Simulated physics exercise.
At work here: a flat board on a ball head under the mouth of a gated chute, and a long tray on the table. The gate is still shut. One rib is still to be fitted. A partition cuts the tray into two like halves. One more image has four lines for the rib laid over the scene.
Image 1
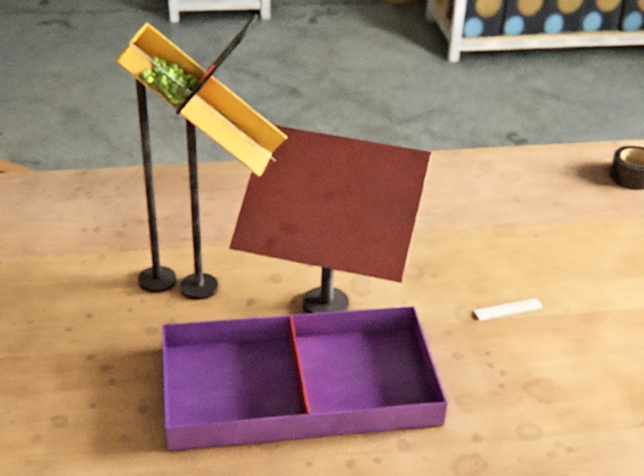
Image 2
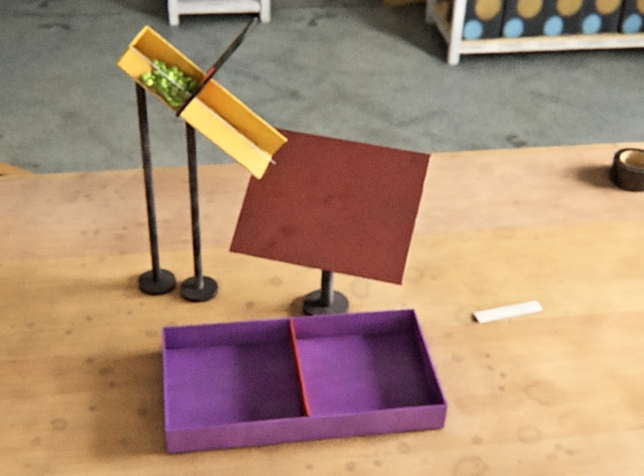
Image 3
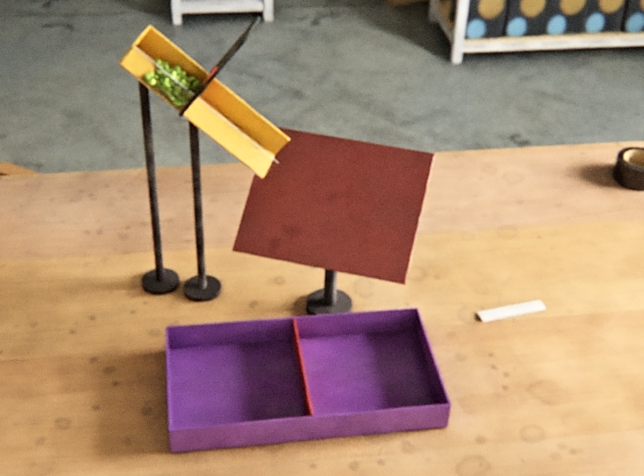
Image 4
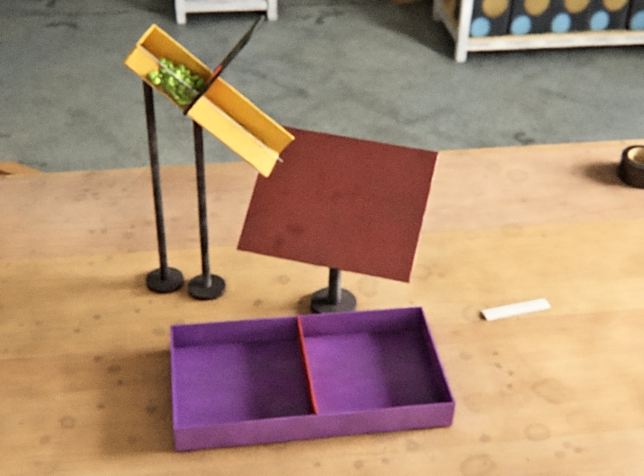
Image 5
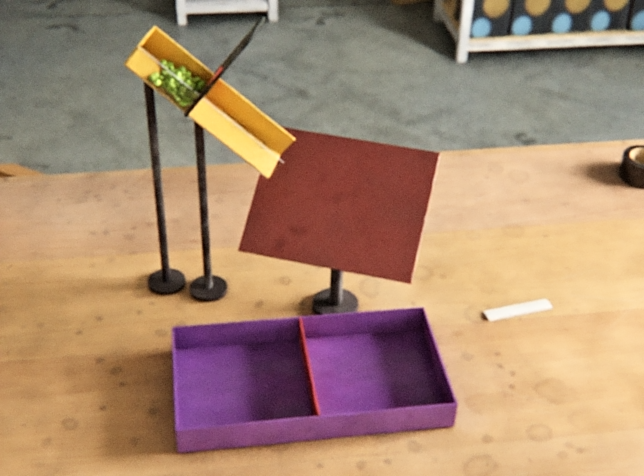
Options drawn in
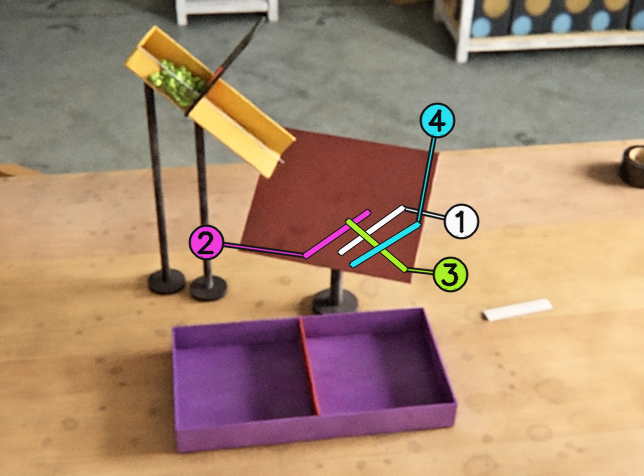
A yellow chute holding green peas behind a closed gate stood above a tilted dark red board and a divided purple tray on a wooden table; nothing moved except the view, which shifted slightly.
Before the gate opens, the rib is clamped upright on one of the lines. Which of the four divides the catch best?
Go for 1.
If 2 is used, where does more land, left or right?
Left.
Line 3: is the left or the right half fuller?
More lands on the right.
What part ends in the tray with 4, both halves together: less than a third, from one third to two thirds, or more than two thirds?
More than two thirds.
On the marked copy, line 1 from (402, 208) to (341, 252); line 2 from (367, 212) to (305, 255); line 3 from (348, 221) to (404, 269); line 4 from (417, 224) to (352, 264).
With 1, of what is caught, about two thirds in the left half, about a third in the right.
With 2, of what is caught, most in the left half, a small part in the right.
With 3, of what is caught, about a quarter in the left half, most in the right.
With 4, of what is caught, about a quarter in the left half, most in the right.
